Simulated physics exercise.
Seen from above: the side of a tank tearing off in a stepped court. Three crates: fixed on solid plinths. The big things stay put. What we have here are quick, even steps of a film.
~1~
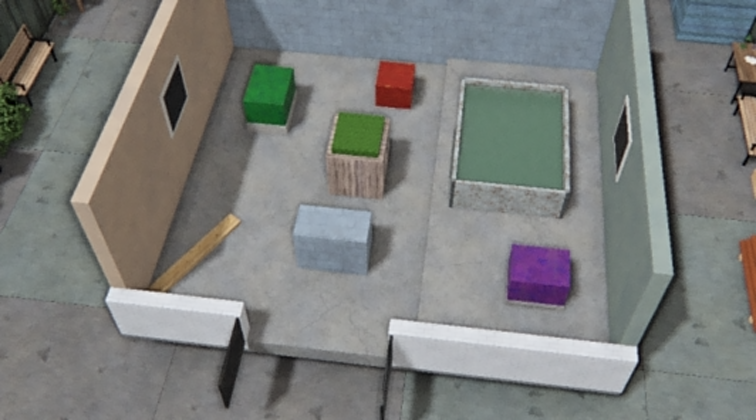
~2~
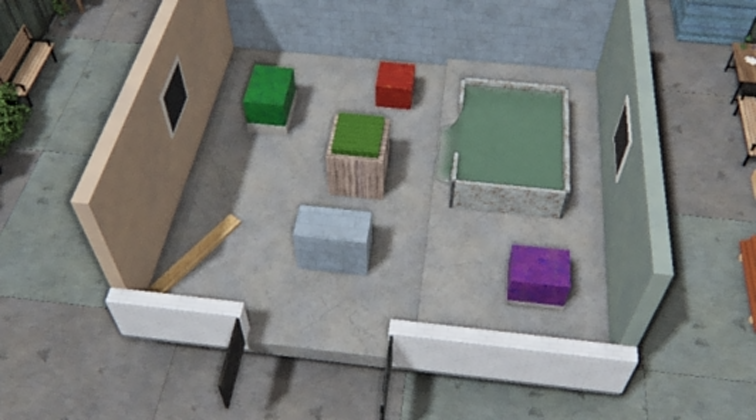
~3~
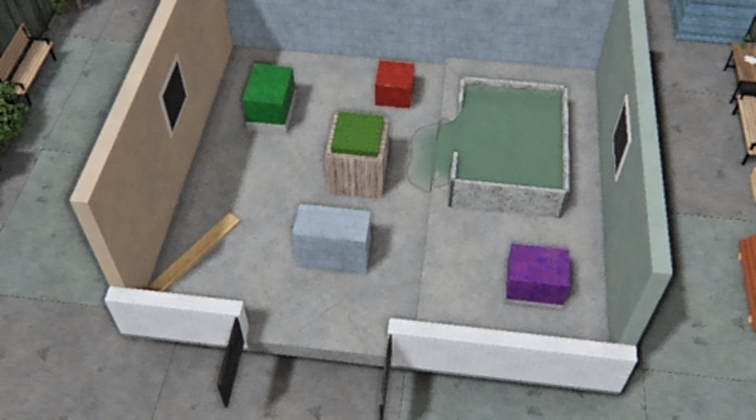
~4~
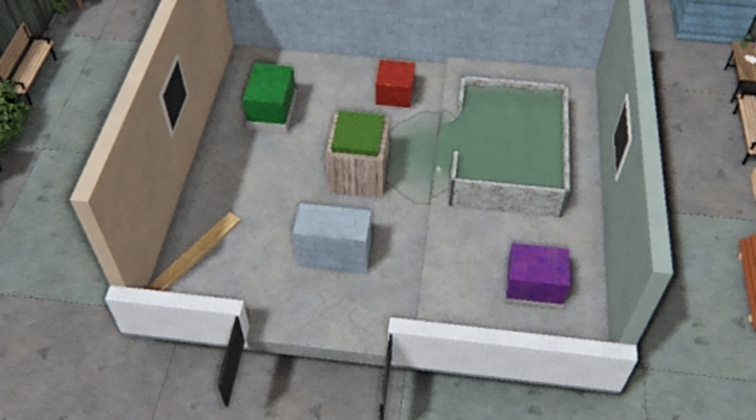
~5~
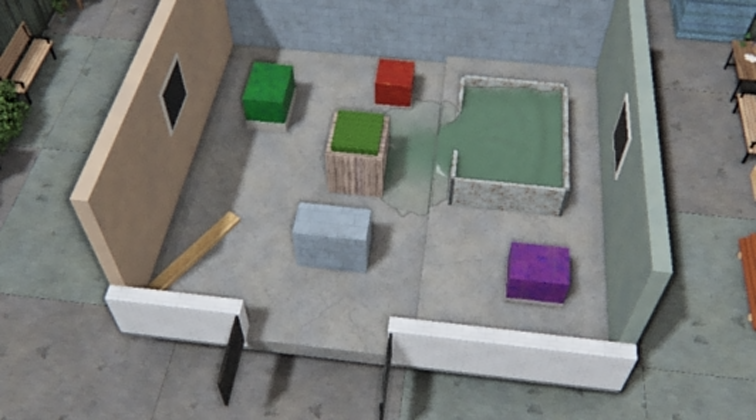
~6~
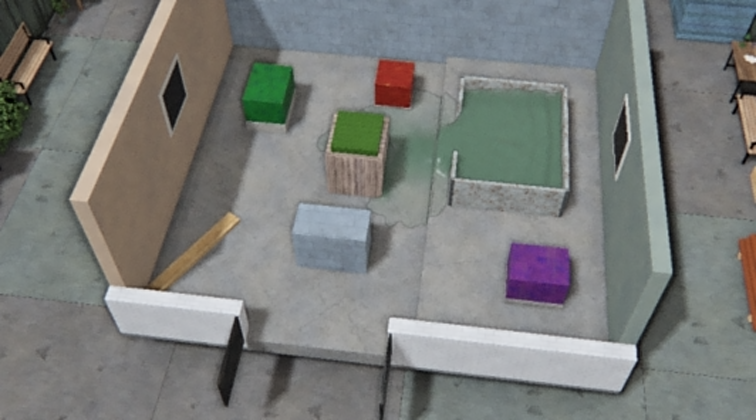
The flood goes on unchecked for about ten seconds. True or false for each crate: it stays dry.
Green crate: False, it gets wet; red crate: False, it gets wet; purple crate: True, it stays dry.
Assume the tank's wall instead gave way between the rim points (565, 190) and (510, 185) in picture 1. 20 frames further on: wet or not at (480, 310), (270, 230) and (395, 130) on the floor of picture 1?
Spot one inundated, spot two spared, spot three spared.
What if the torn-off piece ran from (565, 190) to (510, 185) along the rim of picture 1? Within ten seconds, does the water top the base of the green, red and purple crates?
Green crate stays untouched, red crate gets drenched, purple crate gets drenched.
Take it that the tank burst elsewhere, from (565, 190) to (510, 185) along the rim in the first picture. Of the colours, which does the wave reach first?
The crate marked purple, by my reading.
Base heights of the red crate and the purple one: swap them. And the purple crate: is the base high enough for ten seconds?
The purple crate is not reached.
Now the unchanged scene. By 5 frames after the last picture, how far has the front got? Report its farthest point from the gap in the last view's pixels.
Front's tip: Near (203, 131).
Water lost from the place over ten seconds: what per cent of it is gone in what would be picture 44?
By then, close to 50 % of it.
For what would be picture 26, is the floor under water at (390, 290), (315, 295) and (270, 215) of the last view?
Point one sodden, point two left clear, point three sodden.
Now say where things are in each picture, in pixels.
In the first picture, still water in the open tank at (512, 135).
In the second picture, the front is at (442, 179), out from the gap at (459, 144).
In the third picture, water pours out at (458, 145) and has run to (414, 179).
In the fourth picture, water pours out at (458, 145) and has run to (391, 137).
In the fifth picture, water pours out at (458, 144) and has run to a hidden place.
In the sixth picture, the front is at (324, 140), out from the gap at (458, 144).
A moment on, water covers 20 % of the floor; the green crate water round its plinth, the red crate water round its plinth, the purple crate not reached.
Next, water covers 35 % of the floor; the green crate water round its plinth, the red crate water round its plinth, the purple crate not reached.
Then, water covers 50 % of the floor; the green crate water round its plinth, the red crate water round its plinth, the purple crate not reached.
Later, water covers 65 % of the floor; the green crate water round its plinth, the red crate water round its plinth, the purple crate not reached.
In the end, water covers 65 % of the floor; the green crate was topped, the red crate was topped, the purple crate stayed above the water.
